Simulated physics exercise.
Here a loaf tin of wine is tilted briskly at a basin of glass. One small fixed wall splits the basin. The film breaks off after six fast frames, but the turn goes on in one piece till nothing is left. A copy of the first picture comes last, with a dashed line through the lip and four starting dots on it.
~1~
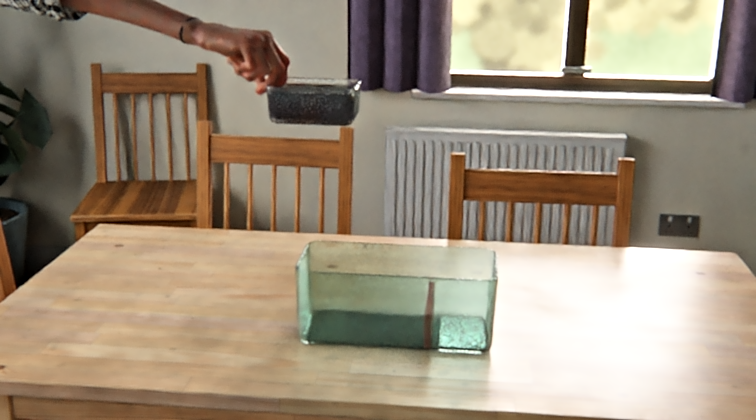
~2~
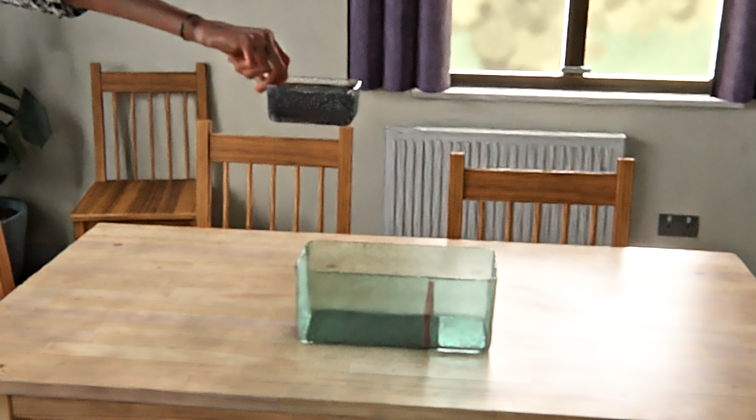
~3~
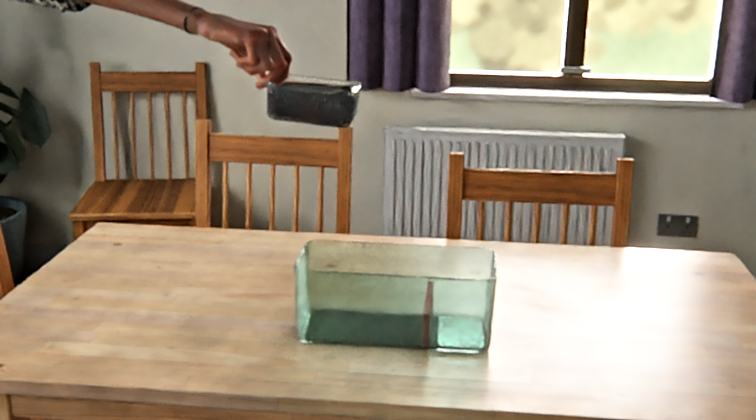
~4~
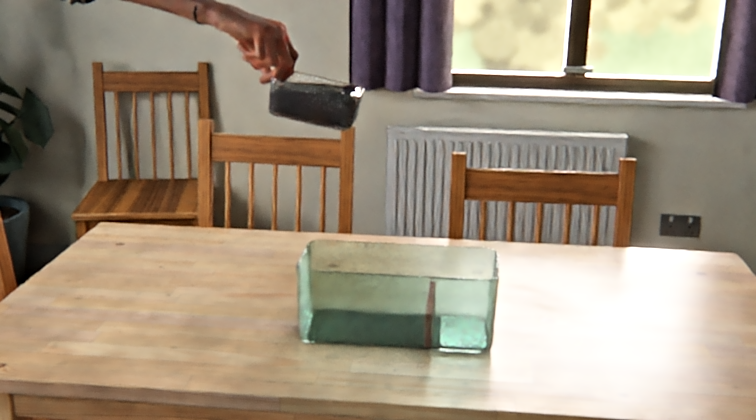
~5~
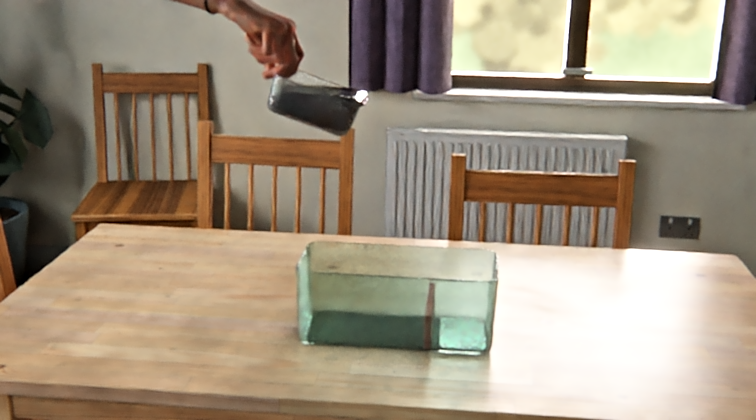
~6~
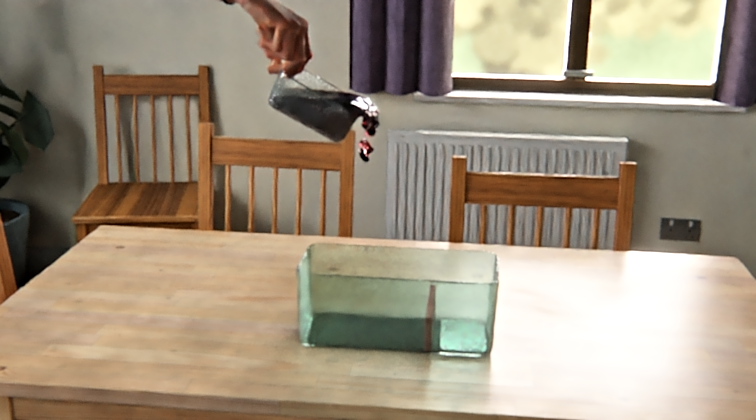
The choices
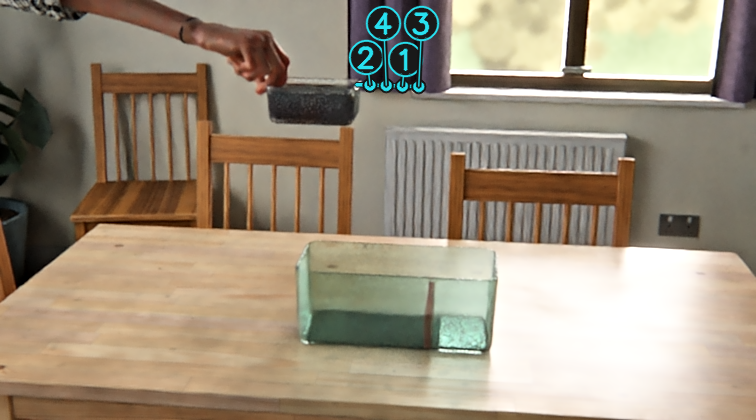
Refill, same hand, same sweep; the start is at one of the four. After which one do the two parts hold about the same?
2 is best.
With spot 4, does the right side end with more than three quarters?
No.
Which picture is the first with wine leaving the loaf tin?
Picture 5.
On the marked copy, 1 at (402, 86); 2 at (370, 85); 3 at (418, 86); 4 at (386, 85).
If 1 is chosen, about 23 % ends left of the wall and 75 % right of it.
If 2 is chosen, about 54 % ends left of the wall and 43 % right of it; 3 % is lost outside.
If 3 is chosen, about 23 % ends left of the wall and 73 % right of it; 3 % is lost outside.
If 4 is chosen, about 32 % ends left of the wall and 66 % right of it.
